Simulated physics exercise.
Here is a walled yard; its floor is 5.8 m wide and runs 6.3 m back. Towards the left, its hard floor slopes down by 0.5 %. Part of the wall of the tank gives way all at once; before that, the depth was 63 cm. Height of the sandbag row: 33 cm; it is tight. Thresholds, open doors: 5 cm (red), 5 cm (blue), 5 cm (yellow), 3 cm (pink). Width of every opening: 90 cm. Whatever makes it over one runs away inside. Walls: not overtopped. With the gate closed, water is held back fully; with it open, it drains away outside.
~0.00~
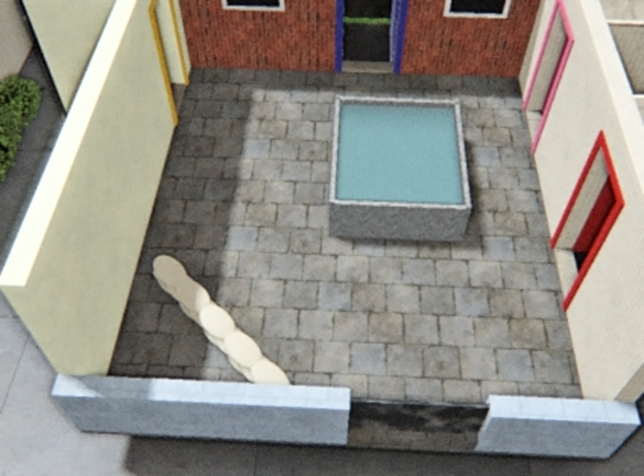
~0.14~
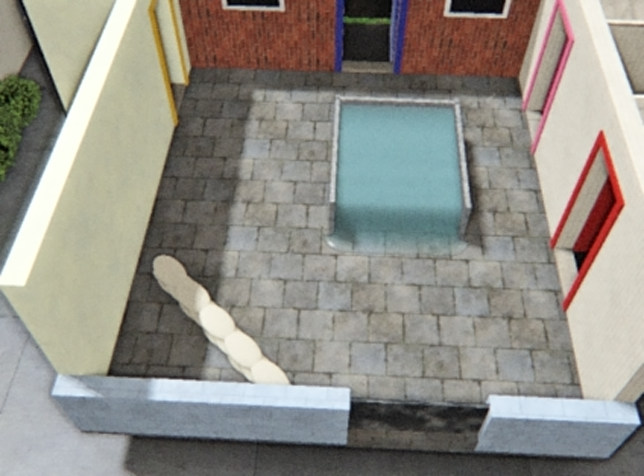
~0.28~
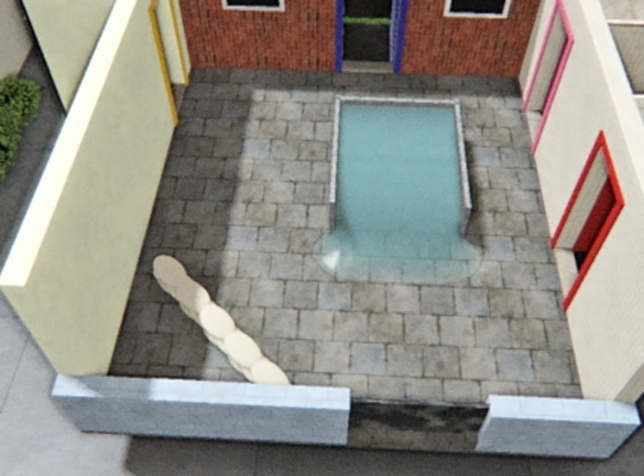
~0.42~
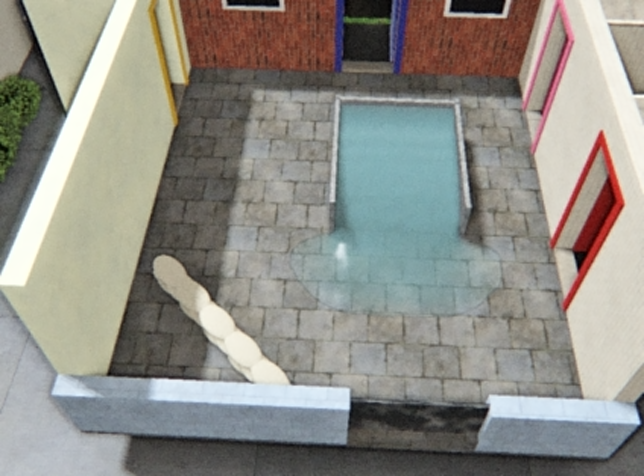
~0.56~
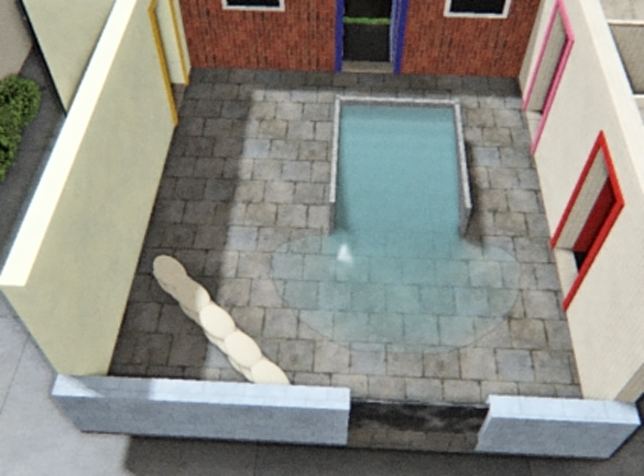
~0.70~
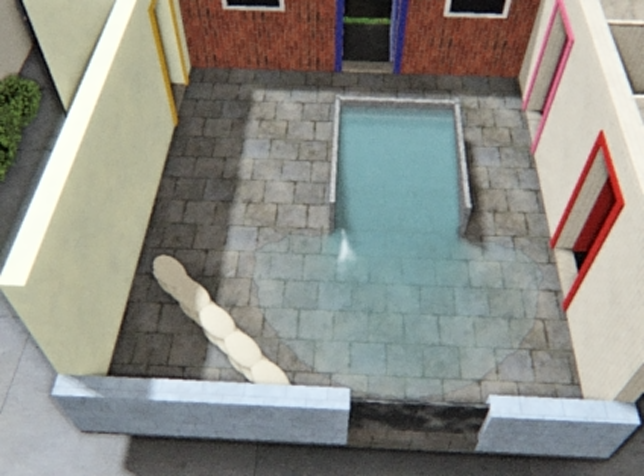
Water pours from a raised rectangular tank as its near side gives way, then fans out in a thin, rounded sheet across the paved floor of a walled yard, spreading toward the low front wall and a pale row of sandbags.
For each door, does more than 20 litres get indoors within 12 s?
As I see it, at the red door it looks set to land over the limit; at the blue door it looks set to land over the limit; at the yellow door it looks set to land over the limit; at the pink door it looks set to land over the limit.
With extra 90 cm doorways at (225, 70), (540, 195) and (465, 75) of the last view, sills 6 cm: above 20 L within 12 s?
Taking them in order, the first gets enough, the second too little and the third enough.
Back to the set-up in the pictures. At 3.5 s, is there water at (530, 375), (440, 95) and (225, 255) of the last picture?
Status of the three spots: Inundated, free of it, inundated.
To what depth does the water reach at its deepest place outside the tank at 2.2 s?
Some 41 cm deep.
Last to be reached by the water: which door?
Blue.
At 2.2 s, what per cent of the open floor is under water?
Close to 30 in a hundred.
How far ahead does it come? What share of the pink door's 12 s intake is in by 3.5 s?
About 0 per cent.
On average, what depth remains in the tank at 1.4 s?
Roughly 32 centimetres.
After 1.4 s water covers 30 % of the floor and is deepest (44 cm) near (282, 412); red door 4 cm at the sill, 0 L in, blue door not reached, yellow door not reached, pink door not reached.
After 2.2 s water covers 30 % of the floor and is deepest (41 cm) near (576, 426); red door 2 cm at the sill, 0 L in, blue door not reached, yellow door not reached, pink door not reached.
After 3.5 s water covers 45 % of the floor and is deepest (26 cm) near (576, 426); red door 11 cm at the sill, 5 L in, blue door not reached, yellow door not reached, pink door not reached.
After 7.0 s water covers 85 % of the floor and is deepest (15 cm) near (517, 113); red door 8 cm at the sill, 42 L in, blue door 8 cm at the sill, 0 L in, yellow door 8 cm at the sill, 1 L in, pink door 5 cm at the sill, 1 L in.
After 12.0 s water covers 95 % of the floor and is deepest (10 cm) near (241, 76); red door 3 cm at the sill, 49 L in, blue door 8 cm at the sill, 63 L in, yellow door 8 cm at the sill, 57 L in, pink door 7 cm at the sill, 39 L in.
